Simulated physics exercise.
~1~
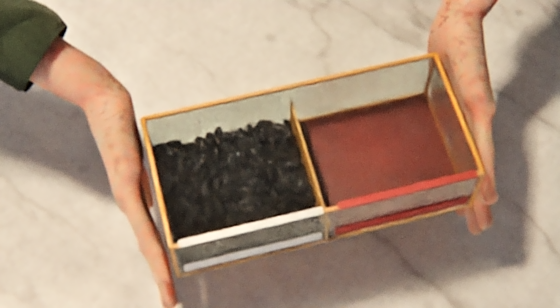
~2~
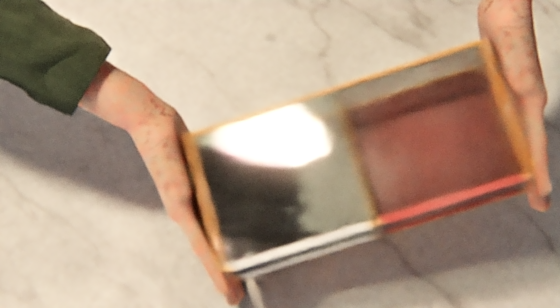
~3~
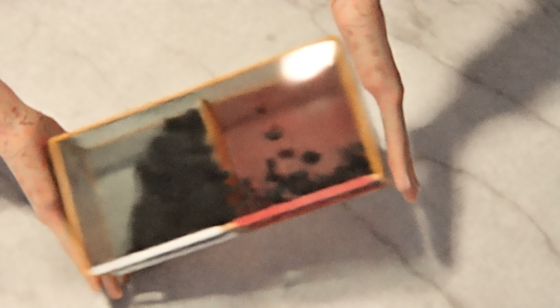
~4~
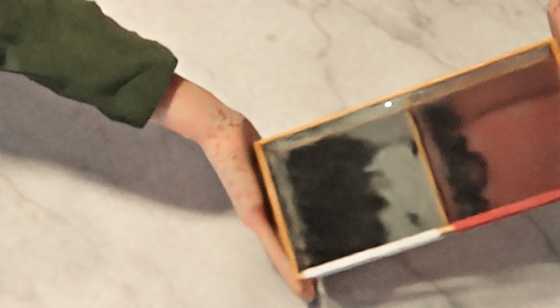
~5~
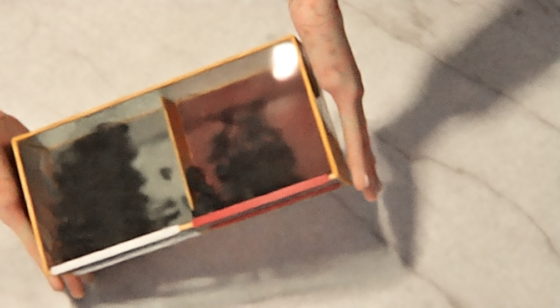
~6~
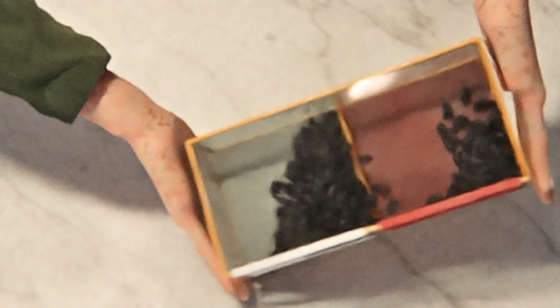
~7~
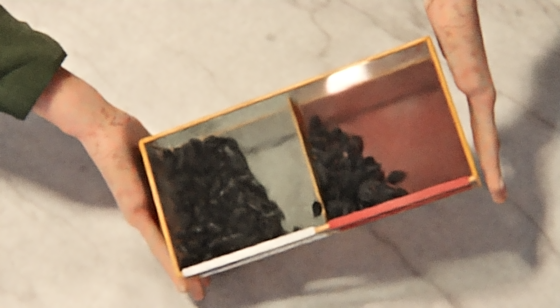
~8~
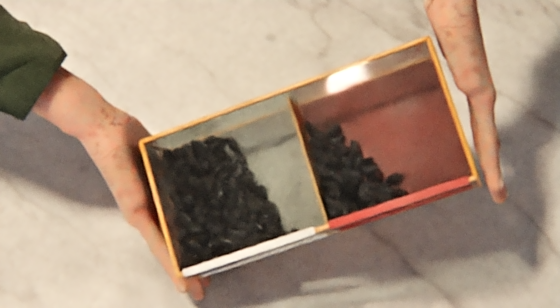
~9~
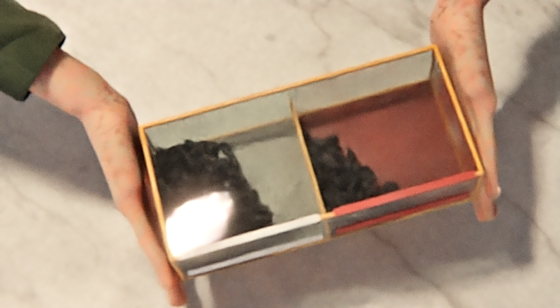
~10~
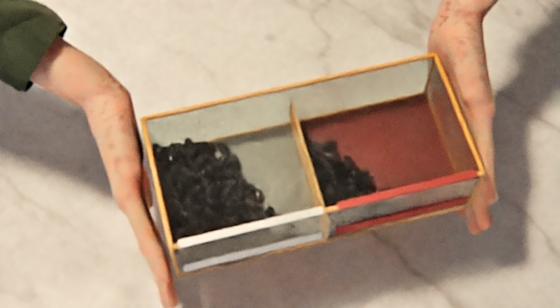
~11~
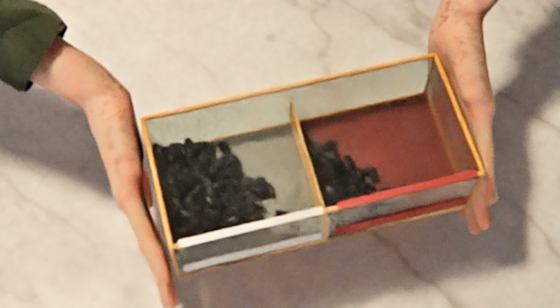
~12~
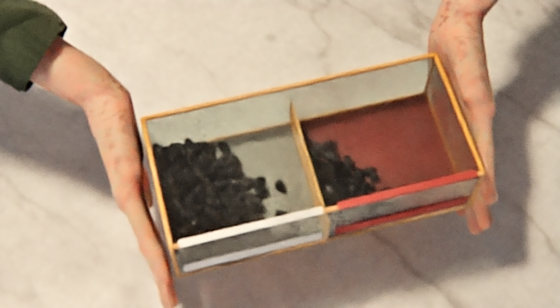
Two hands tilt and shake a divided box, leaving black beans in both white and red sections.
